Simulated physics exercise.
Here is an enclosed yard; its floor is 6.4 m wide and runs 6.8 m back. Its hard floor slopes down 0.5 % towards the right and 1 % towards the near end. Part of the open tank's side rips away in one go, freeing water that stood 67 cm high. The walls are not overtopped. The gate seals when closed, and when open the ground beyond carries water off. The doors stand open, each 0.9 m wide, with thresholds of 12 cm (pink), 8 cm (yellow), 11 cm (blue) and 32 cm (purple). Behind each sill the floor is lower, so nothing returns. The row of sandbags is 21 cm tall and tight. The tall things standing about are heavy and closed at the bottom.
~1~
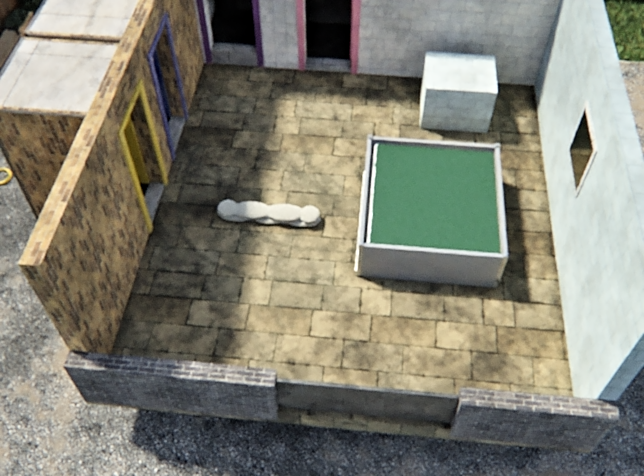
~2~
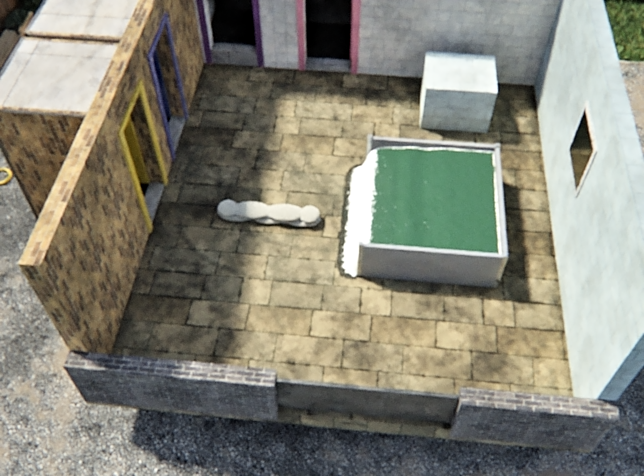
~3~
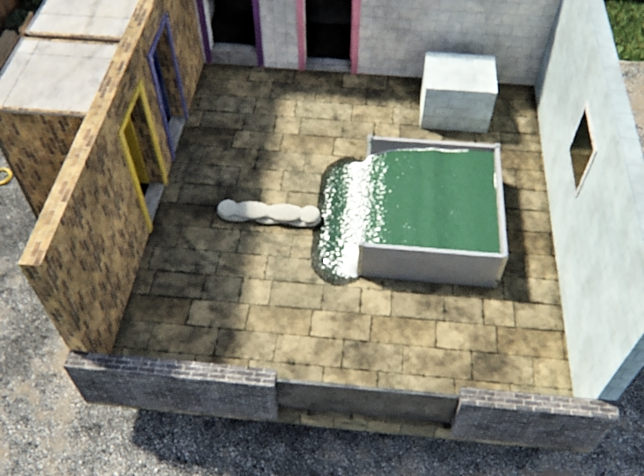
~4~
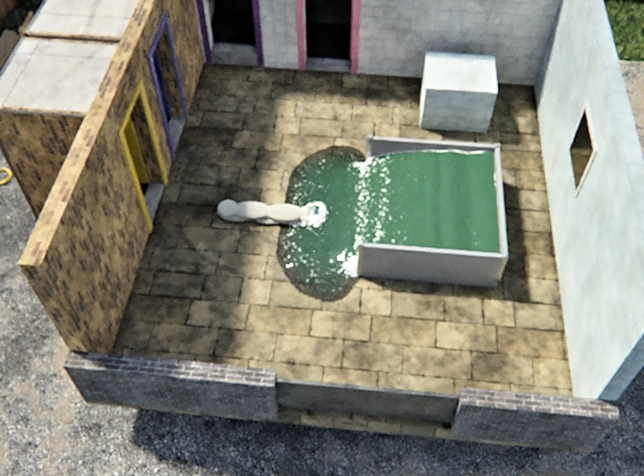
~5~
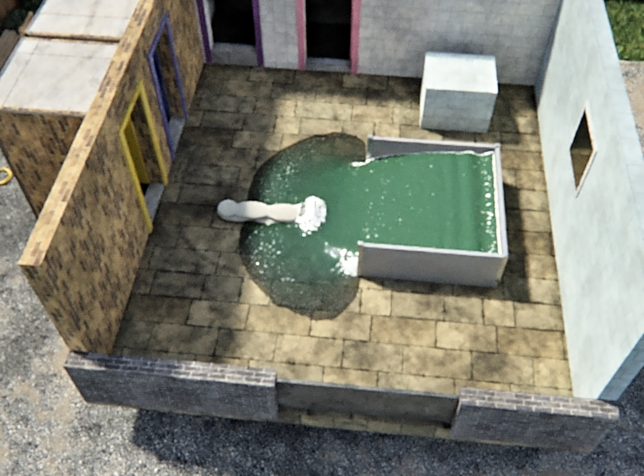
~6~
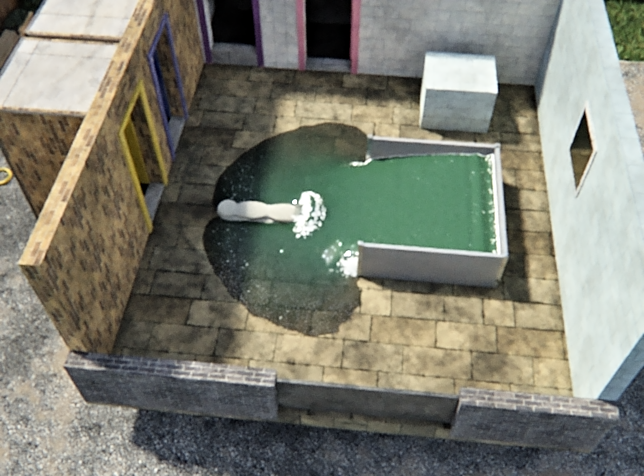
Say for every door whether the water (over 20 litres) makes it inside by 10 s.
Within that time: At the pink door it does not reach the limit; at the yellow door it exceeds the limit; at the blue door it goes over the limit; at the purple door it stays under the limit.
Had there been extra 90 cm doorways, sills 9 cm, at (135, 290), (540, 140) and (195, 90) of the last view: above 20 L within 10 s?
In turn: Over, under, above.
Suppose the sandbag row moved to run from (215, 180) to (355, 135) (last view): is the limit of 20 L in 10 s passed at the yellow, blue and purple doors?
Against that limit: Yellow over, blue under, purple not over.
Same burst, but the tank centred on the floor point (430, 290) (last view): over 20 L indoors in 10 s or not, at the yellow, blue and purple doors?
Then: Yellow past it, blue not over, purple under.
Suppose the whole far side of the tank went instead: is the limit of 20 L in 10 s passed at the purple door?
Against that limit: Purple under.
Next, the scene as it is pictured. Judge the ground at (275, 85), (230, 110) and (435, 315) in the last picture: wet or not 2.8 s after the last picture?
In that order: Flooded, flooded, dry.
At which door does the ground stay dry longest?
It is the pink one.
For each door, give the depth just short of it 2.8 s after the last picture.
In cm: Pink 4, yellow 16, blue 17, purple 22.
Then, 0.7 s after the last picture water covers 40 % of the floor and is deepest (40 cm) near (322, 221); pink door not reached, yellow door 16 cm at the sill, 22 L in, blue door 18 cm at the sill, 1 L in, purple door not reached.
Then, 1.5 s after the last picture water covers 50 % of the floor and is deepest (45 cm) near (104, 378); pink door not reached, yellow door 24 cm at the sill, 80 L in, blue door 26 cm at the sill, 44 L in, purple door not reached.
Then, 2.8 s after the last picture water covers 55 % of the floor and is deepest (26 cm) near (203, 67); pink door 4 cm at the sill, 0 L in, yellow door 16 cm at the sill, 153 L in, blue door 17 cm at the sill, 106 L in, purple door 22 cm at the sill, 0 L in.
Then, 5.3 s after the last picture water covers 85 % of the floor and is deepest (16 cm) near (571, 423); pink door 7 cm at the sill, 0 L in, yellow door 9 cm at the sill, 174 L in, blue door 9 cm at the sill, 117 L in, purple door 9 cm at the sill, 0 L in.
Then, 9.3 s after the last picture water covers 95 % of the floor and is deepest (14 cm) near (488, 415); pink door 2 cm at the sill, 0 L in, yellow door 5 cm at the sill, 175 L in, blue door 4 cm at the sill, 117 L in, purple door 2 cm at the sill, 0 L in.
